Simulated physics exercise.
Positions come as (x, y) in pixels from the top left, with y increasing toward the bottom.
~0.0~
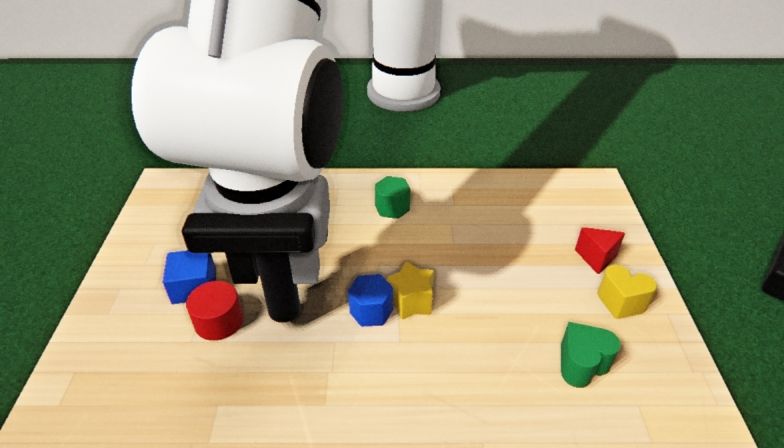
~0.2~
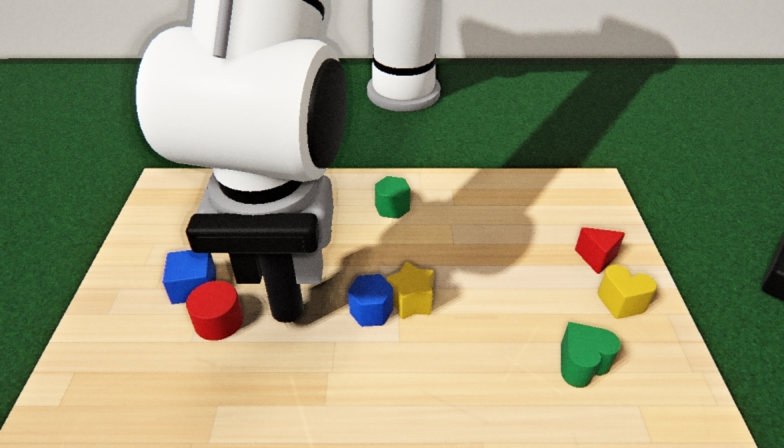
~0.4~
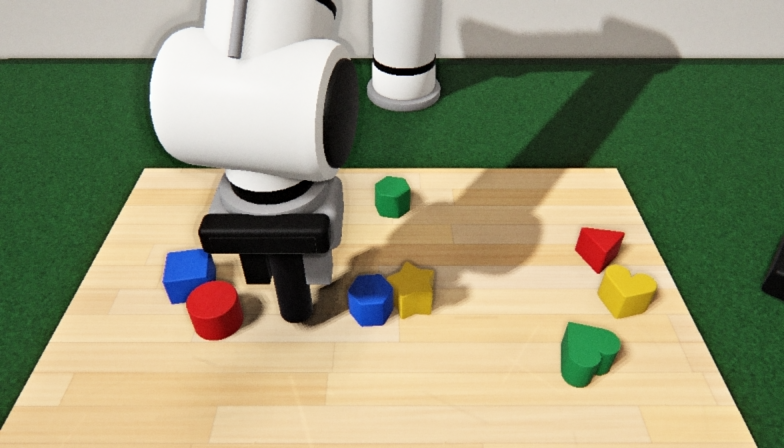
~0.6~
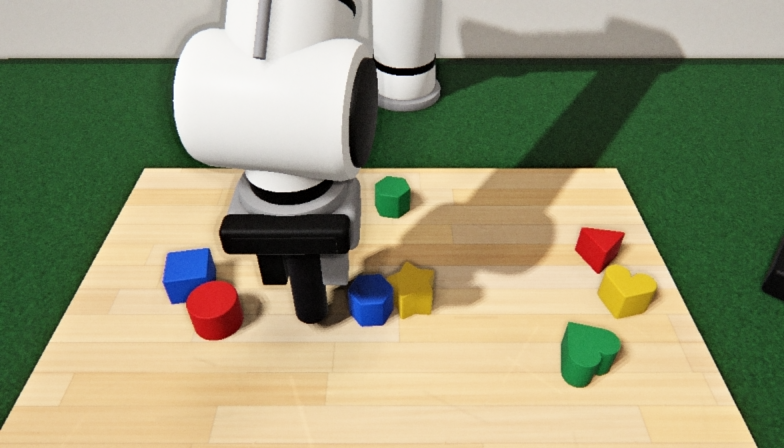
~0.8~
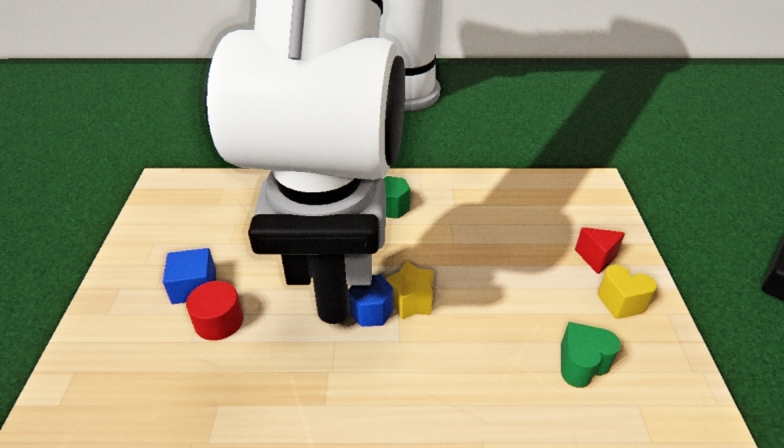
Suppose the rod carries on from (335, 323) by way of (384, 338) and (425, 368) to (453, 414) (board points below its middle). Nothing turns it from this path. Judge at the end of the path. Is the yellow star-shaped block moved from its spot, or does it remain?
Here the yellow star-shaped block moves off its spot.
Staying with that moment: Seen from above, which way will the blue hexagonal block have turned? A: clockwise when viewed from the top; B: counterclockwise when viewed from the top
B.
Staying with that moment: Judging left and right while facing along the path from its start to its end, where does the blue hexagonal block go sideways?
Its shift is leftward.
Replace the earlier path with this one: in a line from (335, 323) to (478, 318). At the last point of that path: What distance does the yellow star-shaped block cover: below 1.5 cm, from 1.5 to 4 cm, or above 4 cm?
Distance: Above 4 cm.
What follows on the original path. One third of the way, rod at (384, 326); blue hexagonal block at (388, 285), turned 30° anticlockwise; yellow star-shaped block at (424, 273).
Two thirds of the way, rod at (425, 356); blue hexagonal block at (388, 285), turned 30° anticlockwise; yellow star-shaped block at (424, 273).
At the end, rod at (454, 403); blue hexagonal block at (388, 285), turned 30° anticlockwise; yellow star-shaped block at (424, 273).
